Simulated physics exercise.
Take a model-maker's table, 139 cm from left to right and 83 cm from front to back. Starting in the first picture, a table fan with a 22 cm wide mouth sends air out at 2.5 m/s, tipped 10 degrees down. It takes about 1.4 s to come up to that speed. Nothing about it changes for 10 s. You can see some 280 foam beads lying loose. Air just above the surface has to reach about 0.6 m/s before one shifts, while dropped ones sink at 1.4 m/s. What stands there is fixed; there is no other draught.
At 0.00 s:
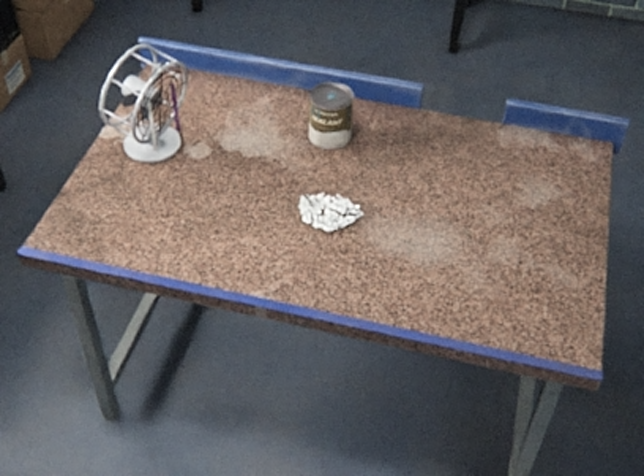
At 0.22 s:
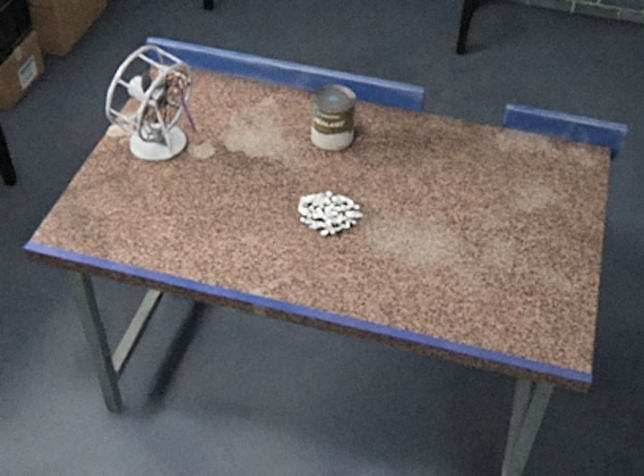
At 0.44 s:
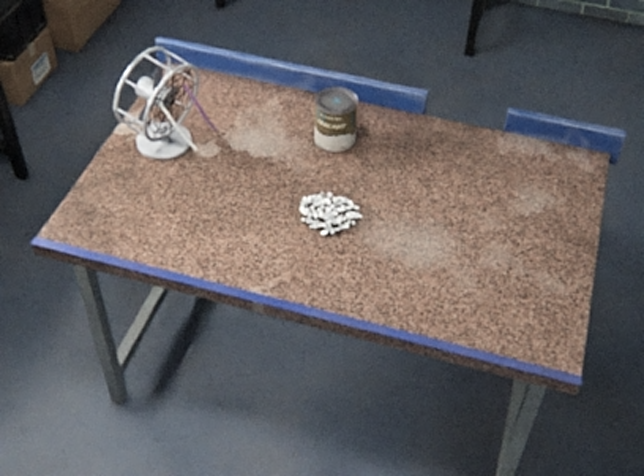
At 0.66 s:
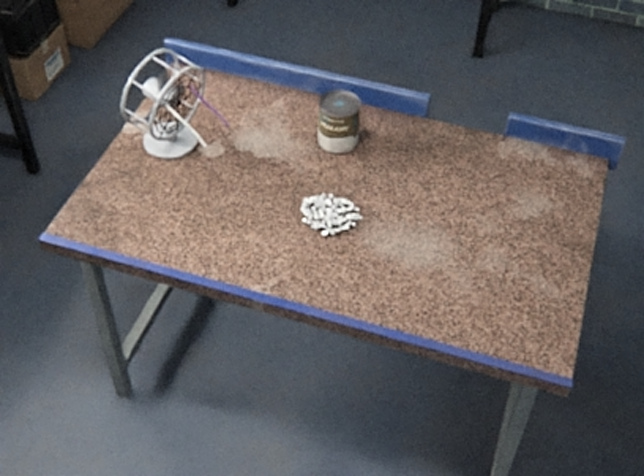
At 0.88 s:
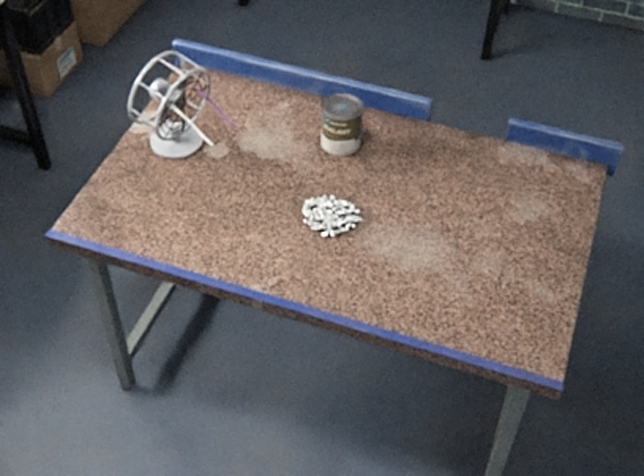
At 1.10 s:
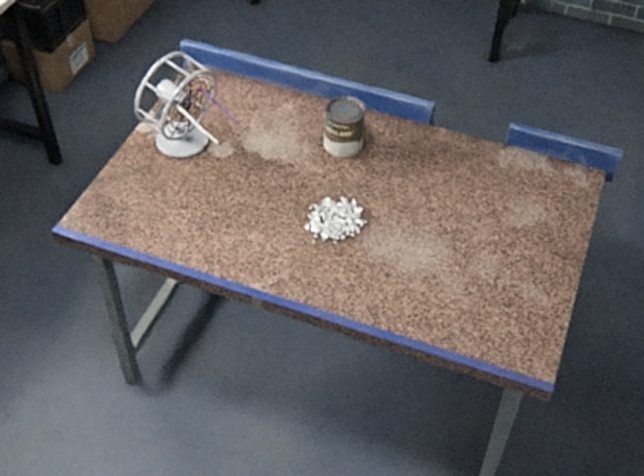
Small white beads lying still in a cluster on a speckled table with a fan and tin, then shifting slightly rightward.
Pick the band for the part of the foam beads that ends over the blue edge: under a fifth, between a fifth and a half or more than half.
Between a fifth and a half.
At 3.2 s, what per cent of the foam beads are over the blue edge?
Share: Approx. 40 %.
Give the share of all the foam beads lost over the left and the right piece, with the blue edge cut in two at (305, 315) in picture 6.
0 % left, 40 % right.
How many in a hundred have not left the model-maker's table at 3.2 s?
About 1 %.
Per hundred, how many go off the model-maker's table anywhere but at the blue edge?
About 60 per cent of them.
After 2.0 s the count stands so, 35 % are over the blue edge.
After 3.2 s the count stands so, 35 % are over the blue edge.
After 5.5 s the count stands so, 35 % are over the blue edge.
After 10.0 s, at the end, 35 % are over the blue edge.
